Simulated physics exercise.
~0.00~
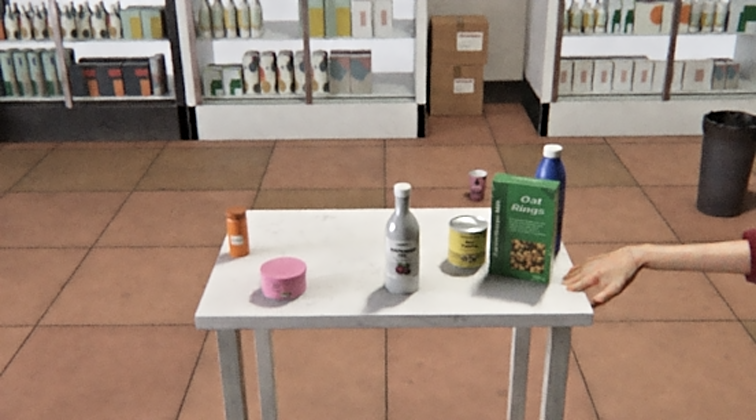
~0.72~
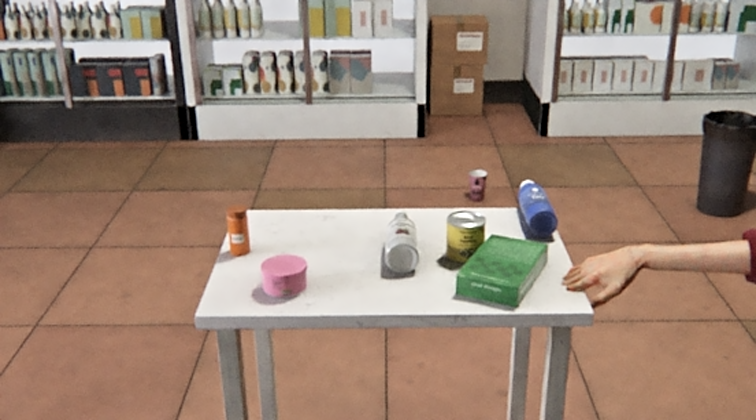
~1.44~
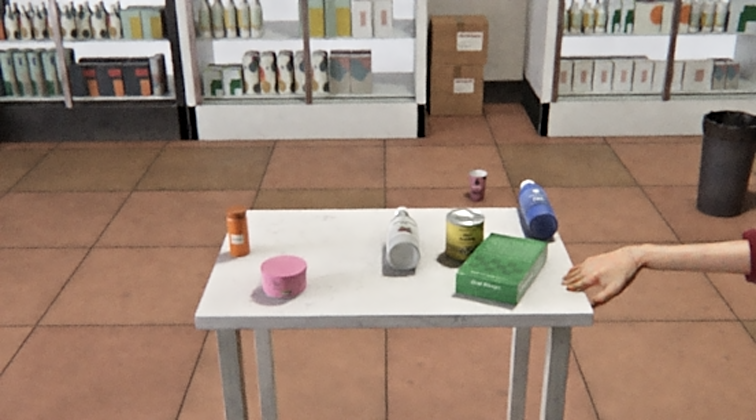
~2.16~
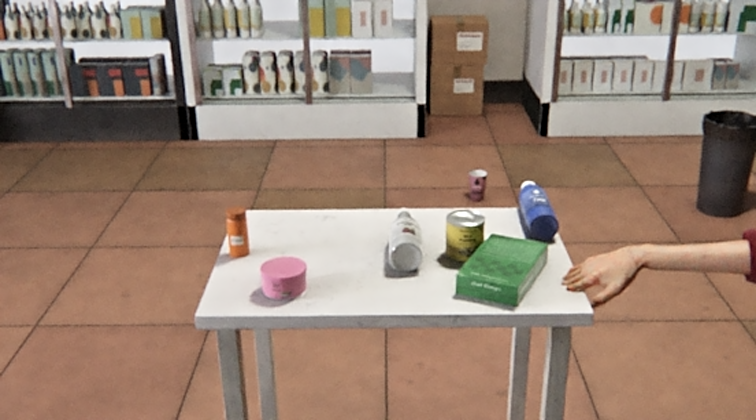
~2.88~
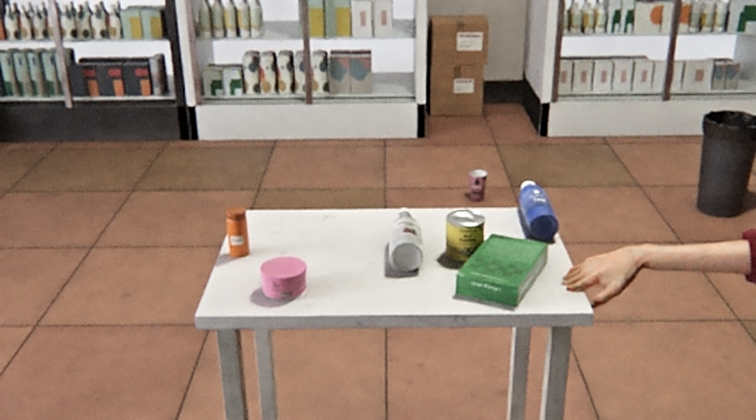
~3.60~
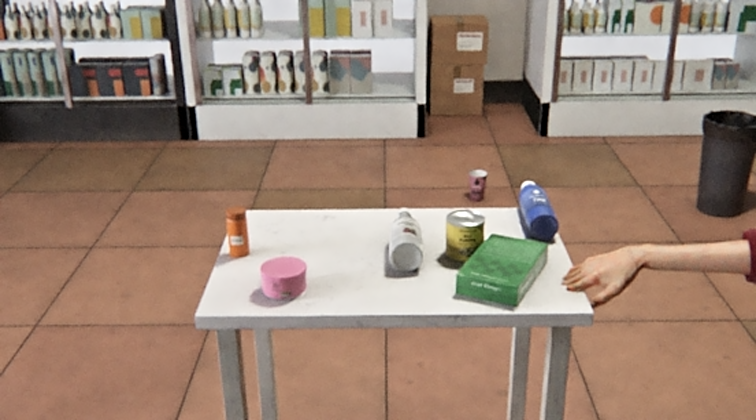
An arm in a dark red sleeve reaches in from the right, its hand at the corner of a white side table in a shop, seen from the front and slightly above. On the table stand an orange shaker, a pink tub, a white bottle, a yellow tin, a green packet and a blue bottle, with shelves and cardboard boxes behind. The green packet, blue bottle and white bottle topple over. The white bottle then shifts very slightly. At the end all three lie still on the tabletop, while the shaker, tub and tin remain standing.
